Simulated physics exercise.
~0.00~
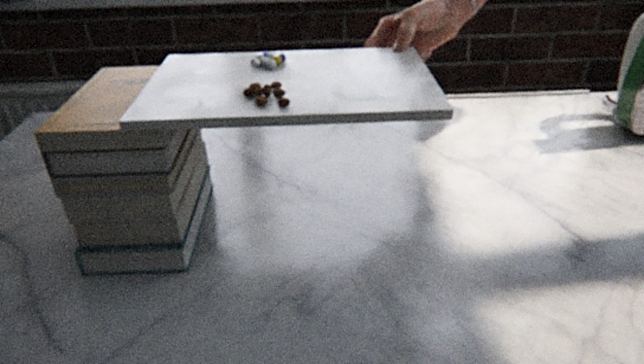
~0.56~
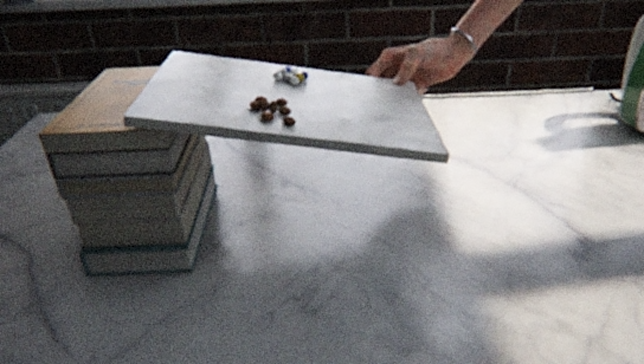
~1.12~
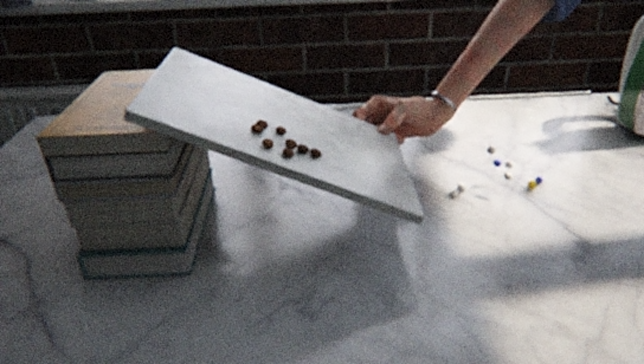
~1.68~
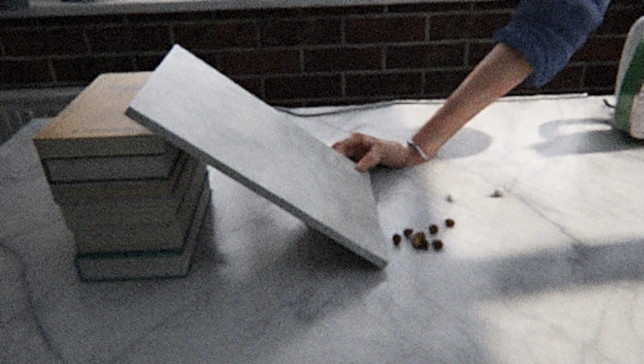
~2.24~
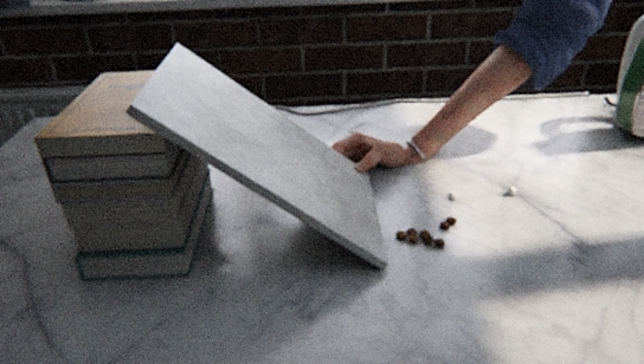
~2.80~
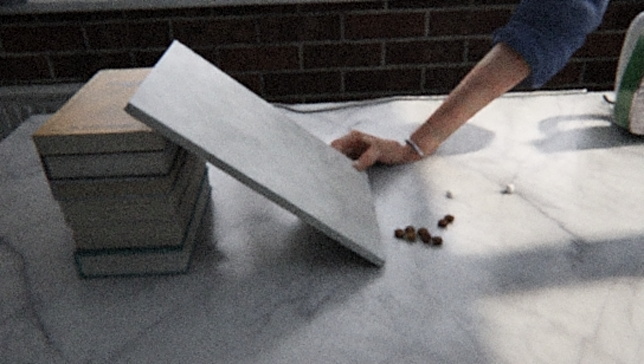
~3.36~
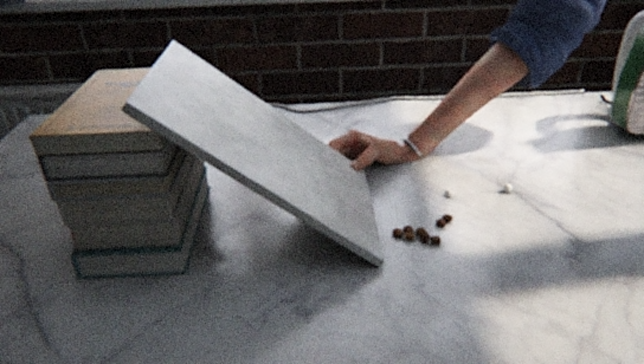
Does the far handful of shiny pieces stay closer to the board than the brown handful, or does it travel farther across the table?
The far handful of shiny pieces travels farther, scattering out across the table, while the brown lumps settle close to the foot of the board.
